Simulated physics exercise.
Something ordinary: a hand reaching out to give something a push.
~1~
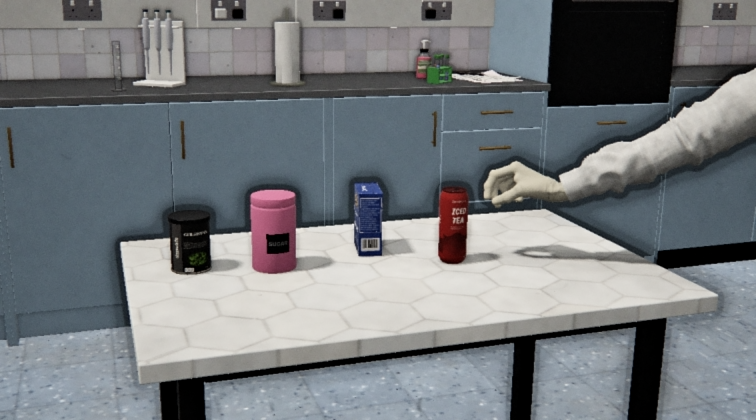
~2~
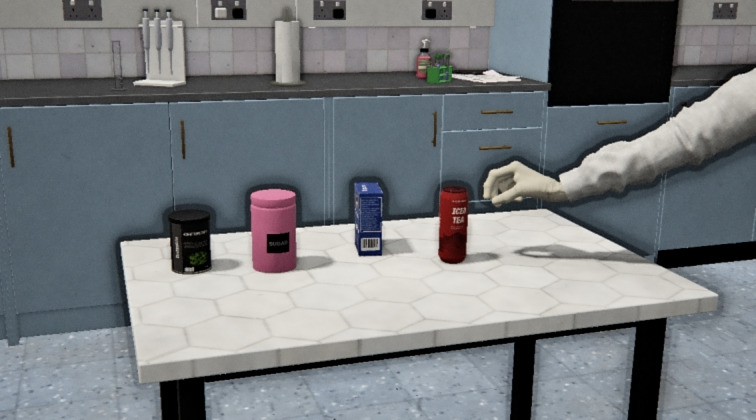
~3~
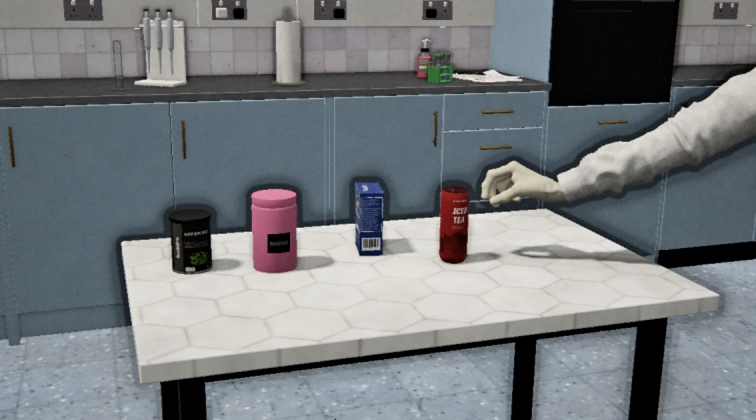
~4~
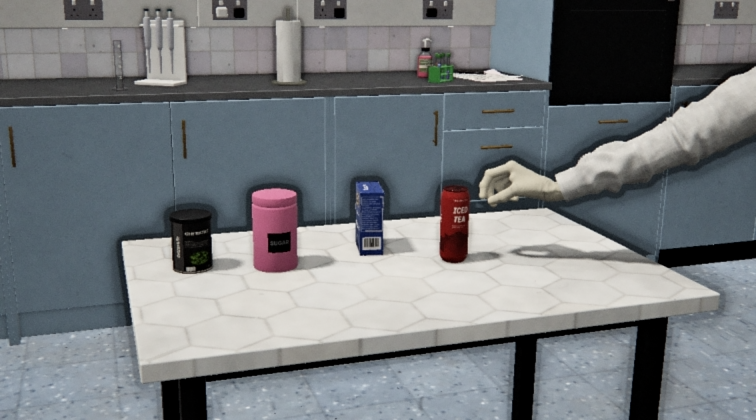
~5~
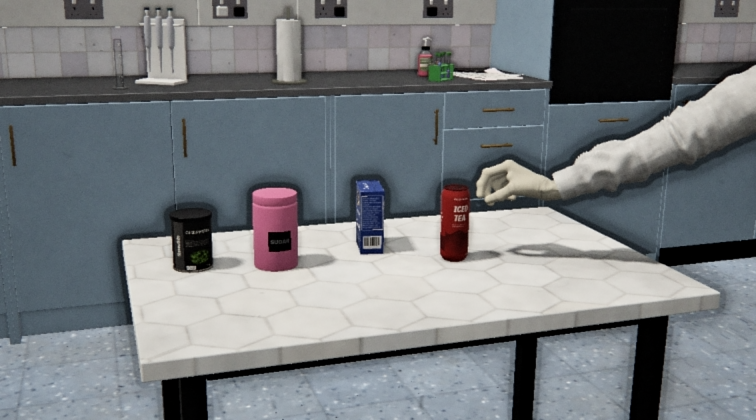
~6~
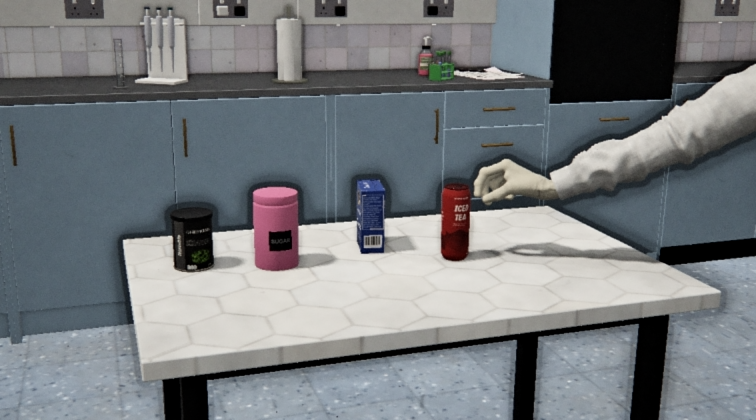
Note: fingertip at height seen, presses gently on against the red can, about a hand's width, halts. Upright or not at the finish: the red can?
The red can tips over.
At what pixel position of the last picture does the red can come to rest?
Looks like it settles somewhere around (403, 249).
Then, 1.00 s later than the last frame, red can tilted by 24° near (440, 221).
Then, 1.30 s later than the last frame, red can on its side near (406, 249).
When it is over, lying over on the table, red can. End places, in pixels of the last picture, red can near (403, 249).
